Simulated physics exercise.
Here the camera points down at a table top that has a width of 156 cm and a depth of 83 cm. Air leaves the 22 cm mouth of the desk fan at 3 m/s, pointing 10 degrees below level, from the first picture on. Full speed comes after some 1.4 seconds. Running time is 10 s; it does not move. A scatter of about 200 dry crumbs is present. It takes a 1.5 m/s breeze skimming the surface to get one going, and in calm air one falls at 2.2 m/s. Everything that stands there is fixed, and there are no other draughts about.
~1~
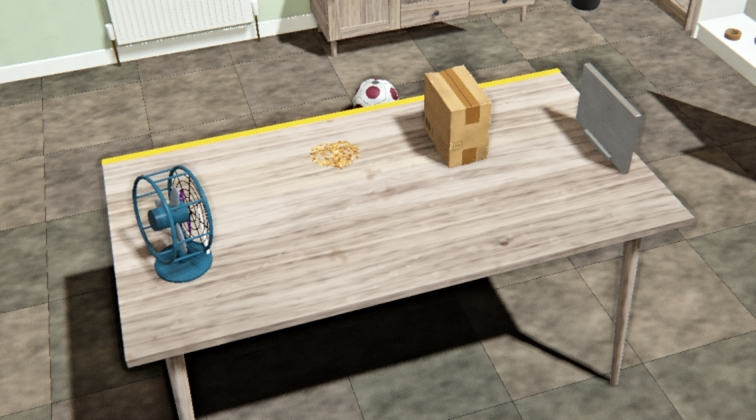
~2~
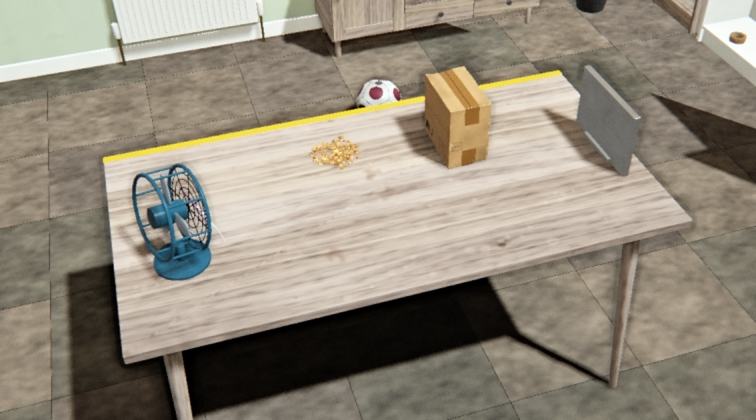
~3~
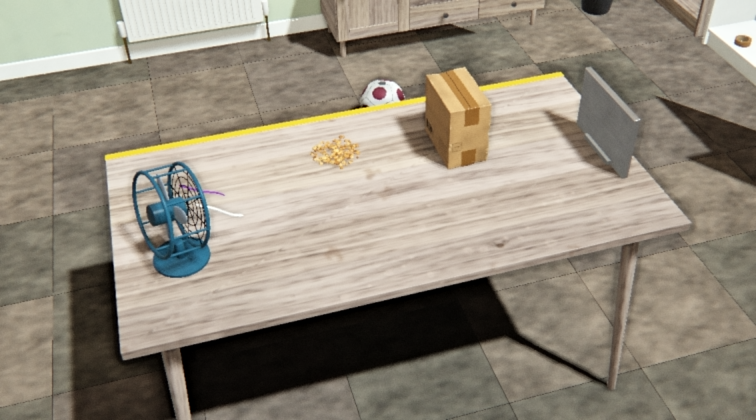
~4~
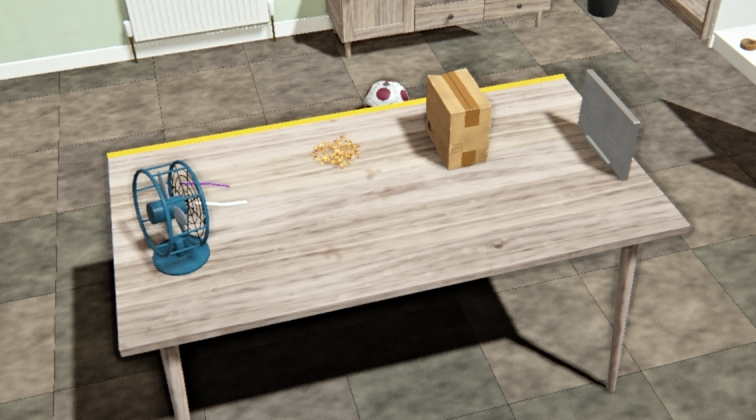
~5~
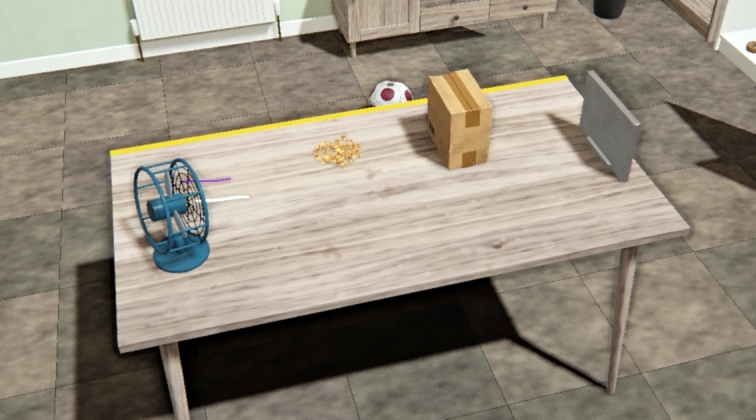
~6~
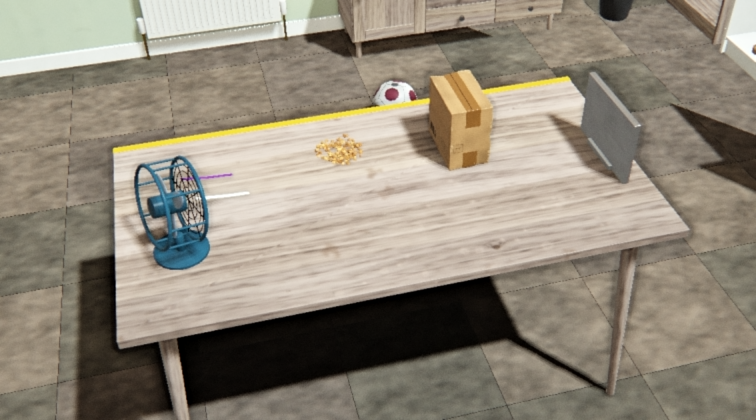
A blue desk fan at the left of a wooden table starts up, and purple and white ribbons lift from its front, then stretch out toward the right. The scatter of golden crumbs barely changes, while the cardboard box and upright grey panel stay still as the view drifts slightly.
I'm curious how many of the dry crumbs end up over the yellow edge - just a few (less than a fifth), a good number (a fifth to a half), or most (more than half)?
In the end, most do.
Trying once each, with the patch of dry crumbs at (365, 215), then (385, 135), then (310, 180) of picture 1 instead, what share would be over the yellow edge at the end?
Going through the three spots in order, you'd get 0 percent, 100 percent and 100 percent.
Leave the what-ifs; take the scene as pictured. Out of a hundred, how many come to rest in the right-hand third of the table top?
About 0 percent.
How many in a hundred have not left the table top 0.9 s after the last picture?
I reckon some 1 %.
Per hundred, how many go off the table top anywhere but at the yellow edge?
Estimate: Near 0 %.
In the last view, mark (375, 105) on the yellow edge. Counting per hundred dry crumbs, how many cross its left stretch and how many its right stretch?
My take is close to 25 percent on the left side and near 80 percent on the right.
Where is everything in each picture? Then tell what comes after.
In the first frame, the middle of the dry crumbs is near (335, 155), none has stirred yet and the mouth of the desk fan is at (172, 215).
In the second frame, the middle of the dry crumbs is near (335, 154), none has stirred yet and the yellow edge is centred on (344, 112).
In the third frame, the middle of the dry crumbs is near (335, 154), none has stirred yet, the top of a box is at (458, 89) and the top of a laptop is at (612, 92).
In the fourth frame, the middle of the dry crumbs is near (336, 154) and none has stirred yet.
In the fifth frame, the middle of the dry crumbs is near (337, 153) and none has stirred yet.
In the sixth frame, the middle of the dry crumbs is near (340, 150) and about 5 % have left their places.
Then, 0.9 s after the last picture, 99 % are over the yellow edge; 95 % have settled or left.
Then, 2.1 s after the last picture, 100 % are over the yellow edge; 100 % have settled or left.
Then, 4.4 s after the last picture, 100 % are over the yellow edge; 100 % have settled or left.
Then, 8.9 s after the last picture, at the end, 100 % are over the yellow edge.
